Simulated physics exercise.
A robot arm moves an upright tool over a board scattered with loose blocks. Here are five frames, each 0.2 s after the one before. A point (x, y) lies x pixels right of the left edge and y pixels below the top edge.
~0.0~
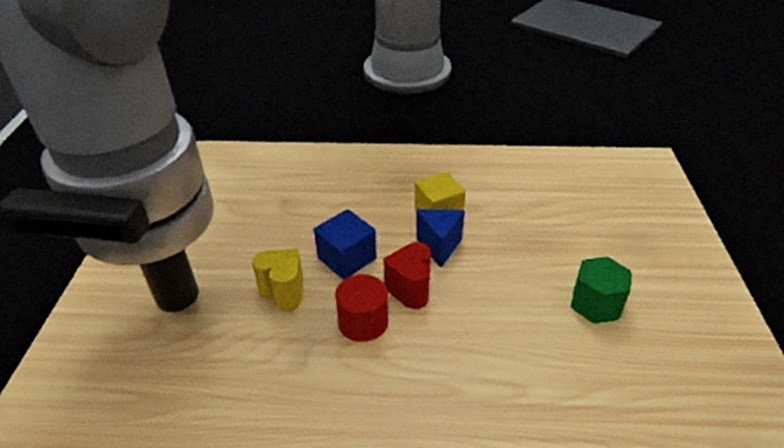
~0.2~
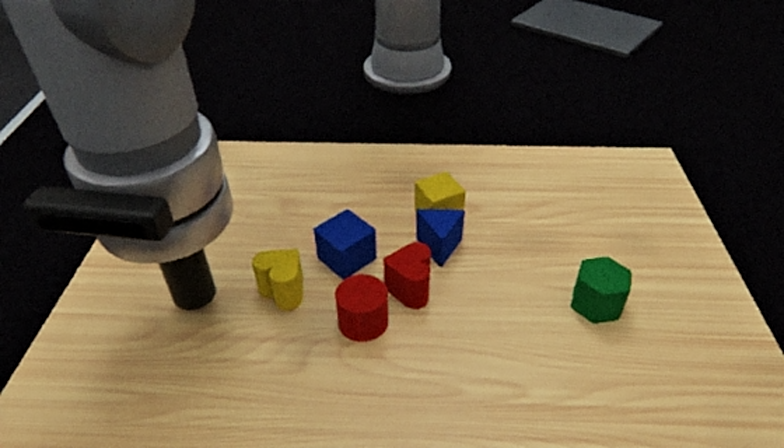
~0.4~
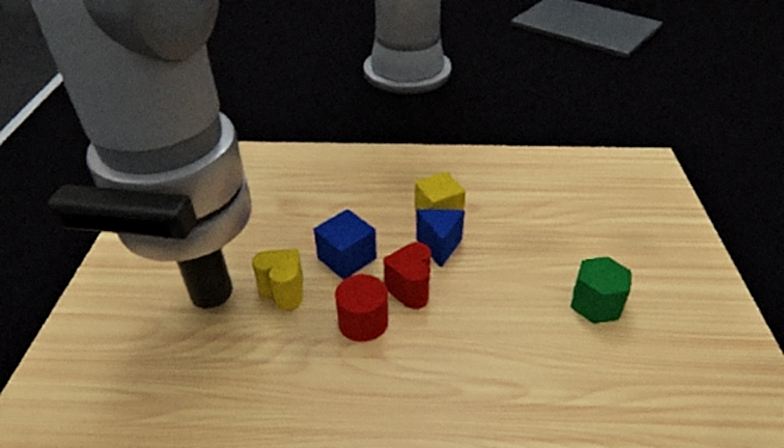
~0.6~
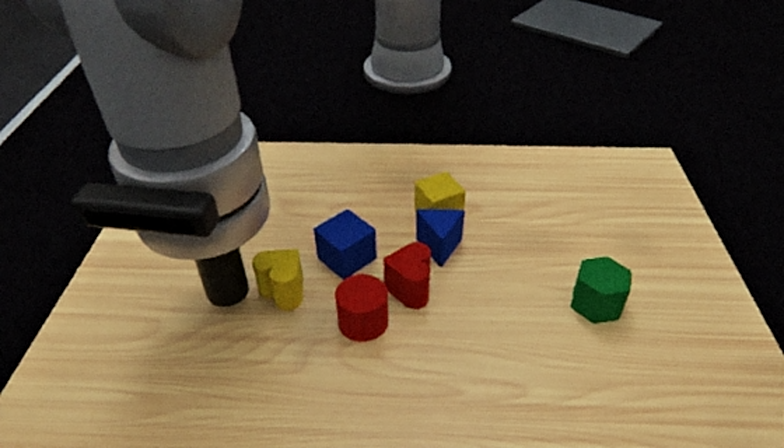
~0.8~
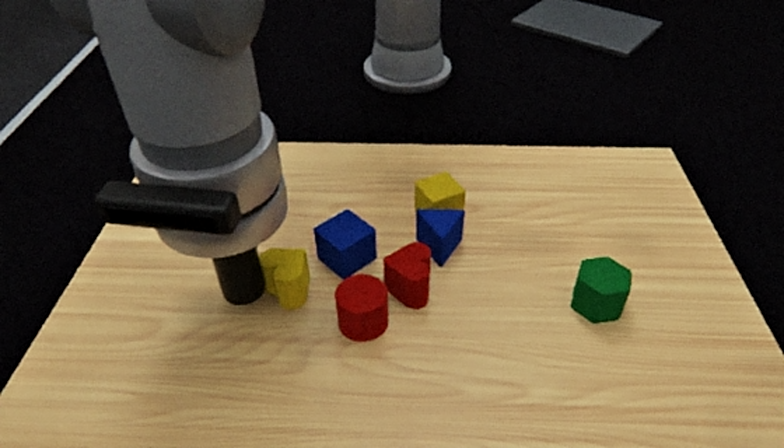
On a light wooden board scattered with colorful blocks, a gray robot arm slid its dark upright tool steadily to the right until it met the yellow heart and nudged it slightly, while the others stayed put.
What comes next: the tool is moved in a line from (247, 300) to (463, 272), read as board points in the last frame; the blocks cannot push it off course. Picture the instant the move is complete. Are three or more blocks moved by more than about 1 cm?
Final answer: Yes.
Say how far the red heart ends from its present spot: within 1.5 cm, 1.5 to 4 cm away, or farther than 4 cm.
Movement: Over 4 cm.
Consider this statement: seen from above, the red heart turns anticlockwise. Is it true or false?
False - the claim does not hold.
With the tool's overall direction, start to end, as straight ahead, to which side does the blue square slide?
It will end up to the left.
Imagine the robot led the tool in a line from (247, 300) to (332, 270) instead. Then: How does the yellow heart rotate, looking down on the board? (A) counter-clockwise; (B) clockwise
My pick is B.
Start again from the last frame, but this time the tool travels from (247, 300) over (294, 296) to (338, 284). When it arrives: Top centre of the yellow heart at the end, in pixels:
I'd place it at (366, 239), taking the centre of its top.
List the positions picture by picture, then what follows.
In the first frame, lower end of the tool at (178, 296), tops of blocks, yellow heart at (278, 263), blue square at (344, 229), red heart at (411, 260), blue triangle at (441, 219).
In the second frame, tool at (195, 295), blocks as before.
In the third frame, tool at (212, 293), blocks as before.
In the fourth frame, tool at (228, 291), blocks as before.
In the fifth frame, tool at (244, 290), yellow heart at (284, 261), blue square at (344, 229), red heart at (411, 260), blue triangle at (441, 219).
The first path, step by step. One third of the way, tool at (321, 279); yellow heart at (353, 247); blue square at (366, 219), turned 35° anticlockwise.
Two thirds of the way, tool at (393, 270); yellow heart at (405, 227), turned 25° anticlockwise; blue square at (384, 204), turned 70° anticlockwise; red heart at (440, 262), turned 15° clockwise.
At the end, tool at (464, 262); yellow heart at (424, 222), turned 60° anticlockwise; blue square at (384, 203), turned 75° anticlockwise; red heart at (484, 271), turned 100° clockwise; blue triangle at (454, 208), turned 15° anticlockwise.
